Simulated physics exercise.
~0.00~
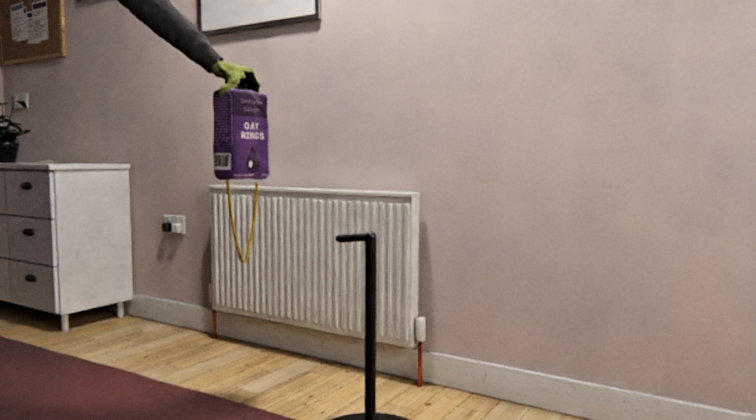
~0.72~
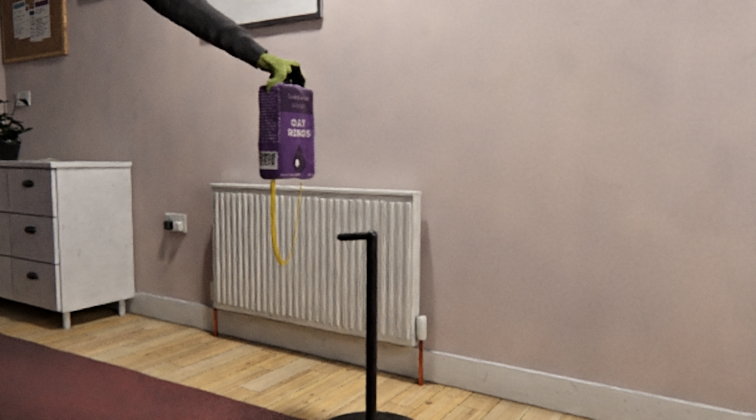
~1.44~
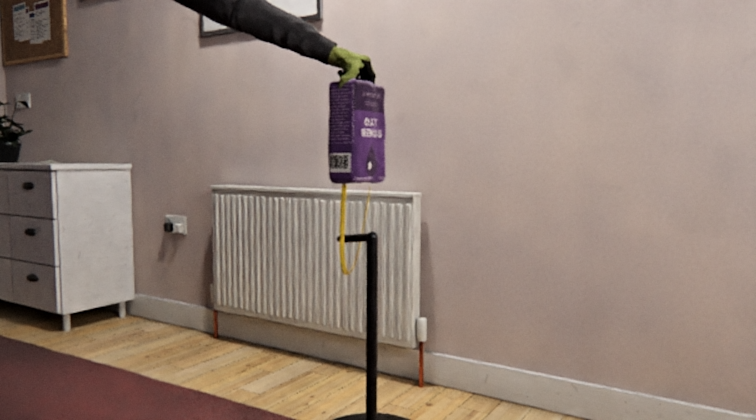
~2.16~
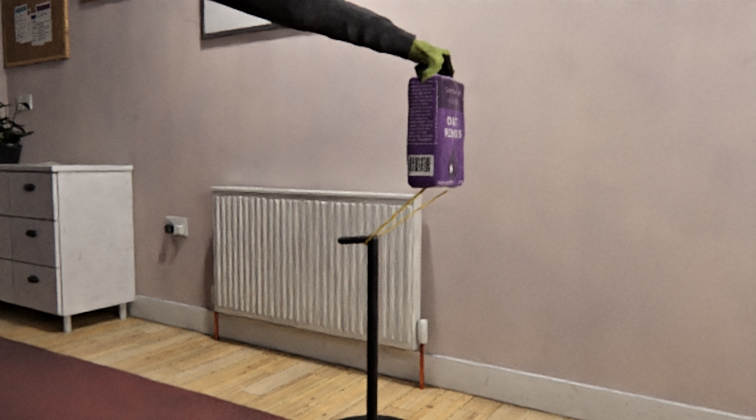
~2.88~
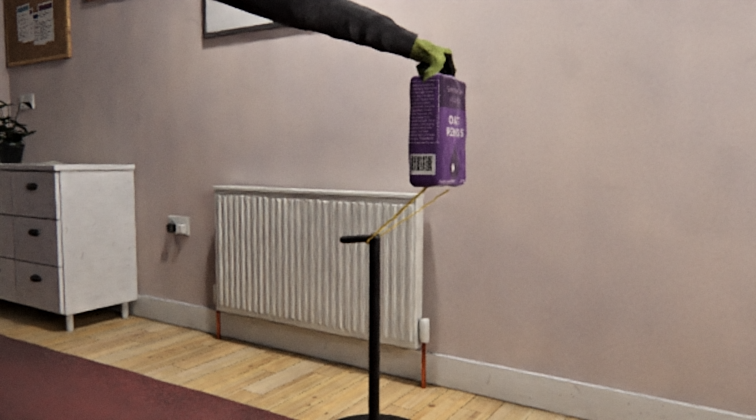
To begin with, a gloved hand reaches in from the upper left, holding an upright purple sack in the air with a yellow loop dangling beneath it. A black post with a short sideways hook stands in front of a white radiator. The arm carries the sack steadily to the right at a nearly level height, until it hangs above the post and the loop reaches the hook. The sack moves on past the post, and the loop catches and stretches back to the hook. Finally, the hand stops, with the sack held back by the taut loop.
